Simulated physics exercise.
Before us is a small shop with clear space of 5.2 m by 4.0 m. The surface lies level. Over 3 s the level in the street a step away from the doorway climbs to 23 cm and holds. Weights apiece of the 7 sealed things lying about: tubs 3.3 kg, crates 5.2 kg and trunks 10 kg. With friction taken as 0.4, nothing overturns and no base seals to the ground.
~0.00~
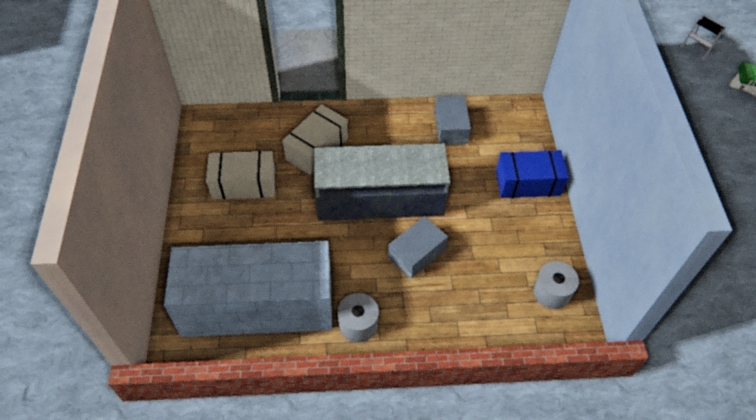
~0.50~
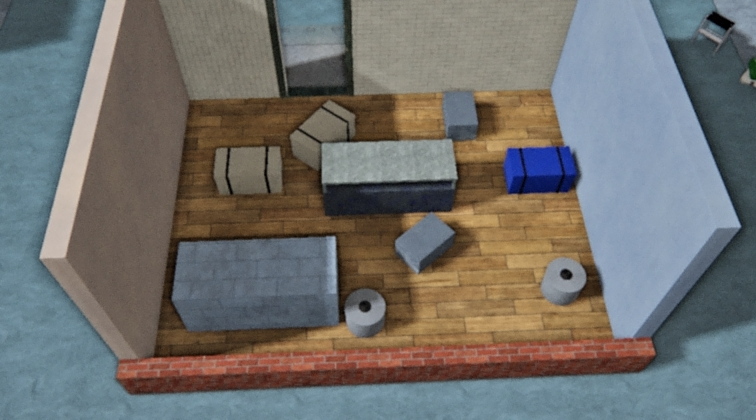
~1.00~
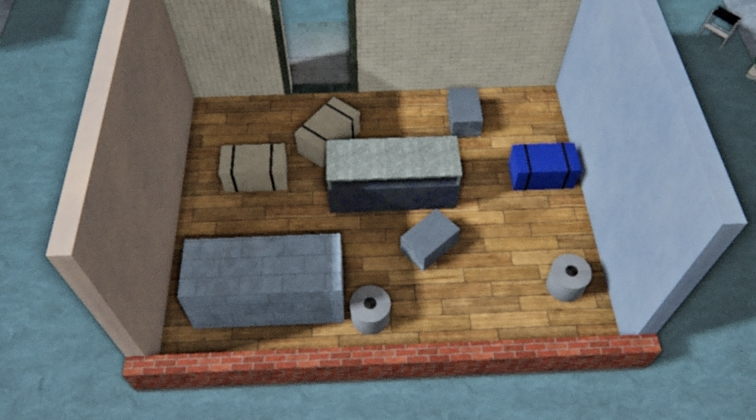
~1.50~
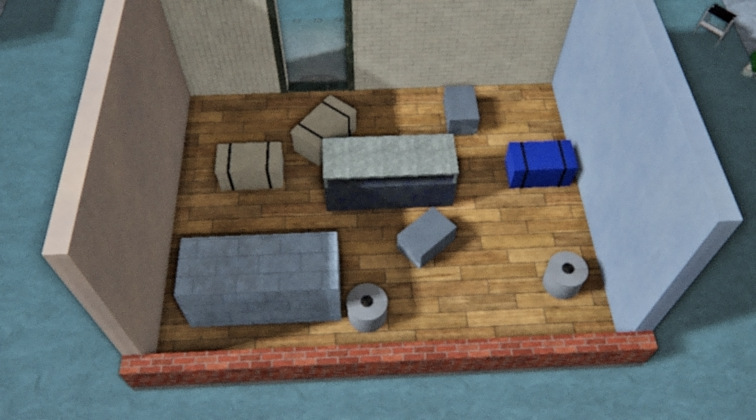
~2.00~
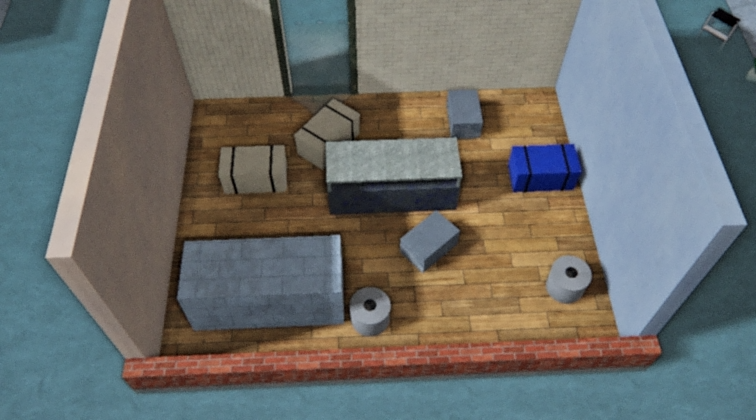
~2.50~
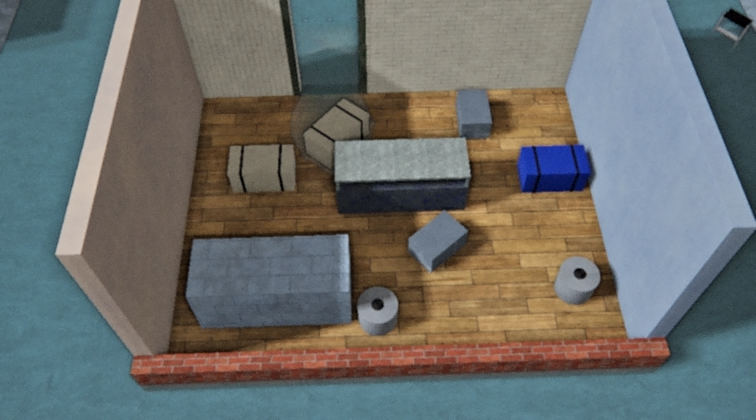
In this clip, a high view looks into an open-fronted shop with tan crates, grey blocks and a blue trunk on a wooden floor; the view shifts slightly, then a faint patch of water spreads inside the rear doorway while the objects stay put.
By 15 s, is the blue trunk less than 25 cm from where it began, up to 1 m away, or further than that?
Distance covered: Large.
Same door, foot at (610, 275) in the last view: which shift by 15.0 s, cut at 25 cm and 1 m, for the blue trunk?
Then the blue trunk is pushed slightly.
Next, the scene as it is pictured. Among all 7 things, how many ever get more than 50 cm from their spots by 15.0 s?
The tally stands at 6.
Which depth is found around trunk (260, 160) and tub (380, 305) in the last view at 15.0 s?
Depths: Near 8 cm, then near 7 cm.
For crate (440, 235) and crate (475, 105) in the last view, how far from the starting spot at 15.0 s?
In that order: 50 cm, 80 cm.
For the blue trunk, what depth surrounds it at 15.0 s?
Near 8 cm deep.
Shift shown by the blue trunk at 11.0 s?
I'd put it at around 150 cm.
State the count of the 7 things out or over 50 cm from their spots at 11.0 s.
The number by then is 4.
After 3.5 s the blue trunk is near (556, 160), 0.0 m from its start, aground; 0 afloat.
After 6.8 s the blue trunk is near (557, 161), 0.0 m from its start, aground; 3 afloat.
After 11.0 s the blue trunk is near (593, 266), 1.6 m from its start, afloat; 7 afloat.
After 15.0 s the blue trunk is near (557, 301), 2.0 m from its start, afloat; 7 afloat.
